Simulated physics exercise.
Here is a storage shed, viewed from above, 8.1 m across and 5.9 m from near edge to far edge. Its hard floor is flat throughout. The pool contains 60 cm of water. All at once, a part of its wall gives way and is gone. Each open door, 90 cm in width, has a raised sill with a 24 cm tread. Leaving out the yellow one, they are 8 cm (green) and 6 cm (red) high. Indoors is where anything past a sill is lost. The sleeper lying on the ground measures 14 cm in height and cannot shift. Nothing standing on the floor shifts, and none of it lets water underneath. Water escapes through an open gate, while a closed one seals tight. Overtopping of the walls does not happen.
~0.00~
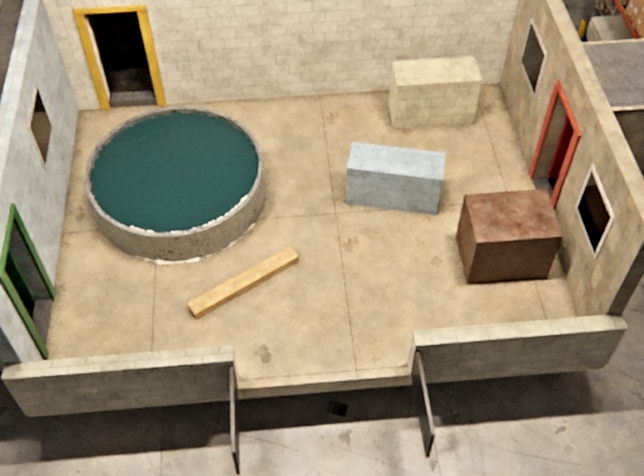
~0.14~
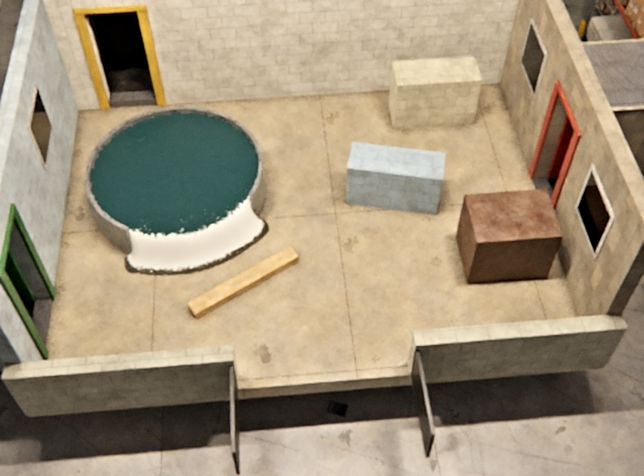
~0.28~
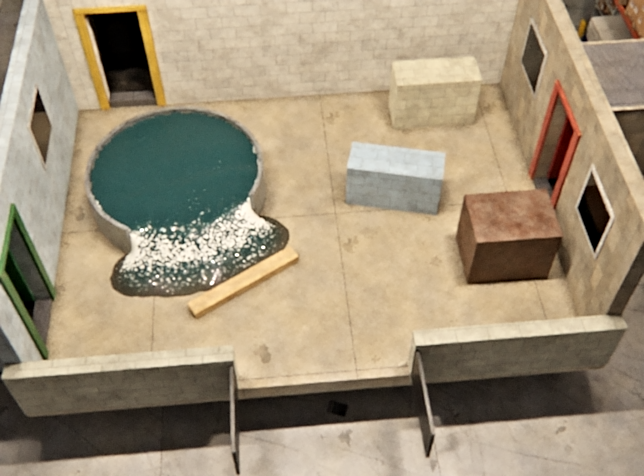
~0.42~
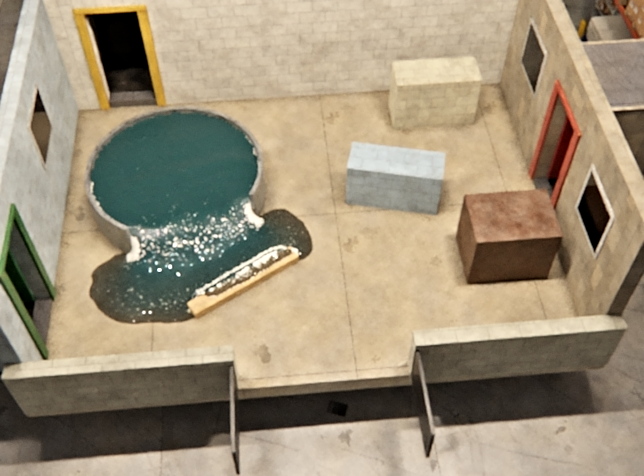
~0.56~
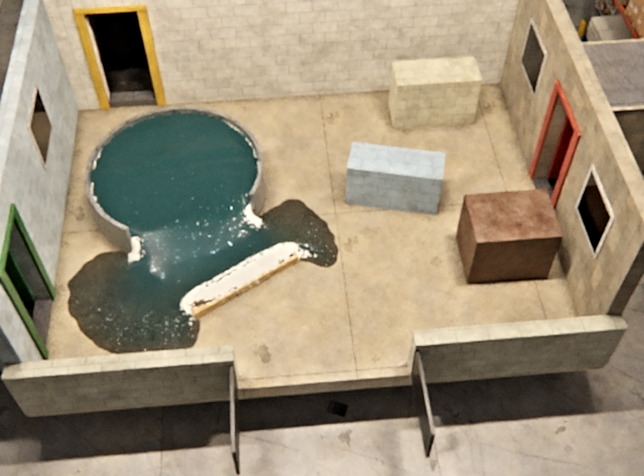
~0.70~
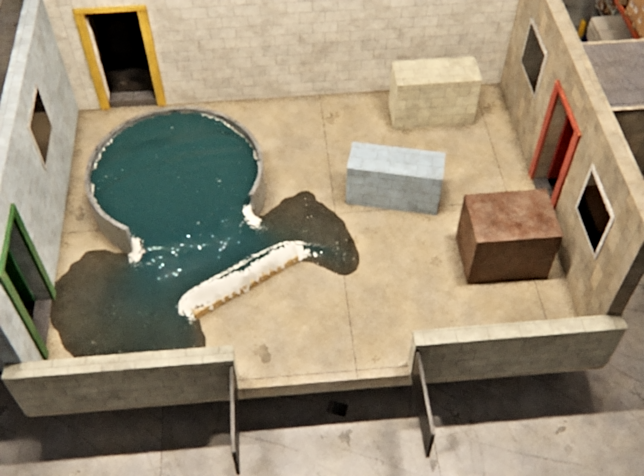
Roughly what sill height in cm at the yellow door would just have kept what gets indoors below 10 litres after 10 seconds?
A sill of about 11 cm.
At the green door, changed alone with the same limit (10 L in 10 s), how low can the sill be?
At the green door it takes roughly 24 centimetres.
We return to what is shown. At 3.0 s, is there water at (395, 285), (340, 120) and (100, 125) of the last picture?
So, in order, I'd say got wet, then stayed dry, then stayed dry.
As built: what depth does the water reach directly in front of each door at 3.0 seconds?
Depth at green 20 cm, at yellow 0 cm, at red 4 cm.
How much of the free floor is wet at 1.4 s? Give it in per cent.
Approximately 35 % of it.
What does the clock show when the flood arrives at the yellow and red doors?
Arrival: Yellow 4.5 s, red 3.0 s.
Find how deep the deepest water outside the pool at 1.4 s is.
Max depth: Around 42 cm.
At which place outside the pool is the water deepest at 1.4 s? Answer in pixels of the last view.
At about pixel (227, 284).
After 1.4 s water covers 35 % of the floor, deepest (42 cm) near (227, 284); it has not reached the yellow door.
After 3.0 s water covers 55 % of the floor, deepest (38 cm) near (41, 390); it has not reached the yellow door.
After 10.0 s water covers 95 % of the floor, deepest (12 cm) near (430, 98); 8 cm at the yellow door, 0 litres in over its 16 cm sill.
At the yellow door as built, the water arrived by 4.5 s and peaked near 14 cm at 5.0 s.
With a sill of 10 cm, 16 litres would have come in within the 10 s; with 12 cm, 6 litres. So under 10 litres takes about 11 cm.
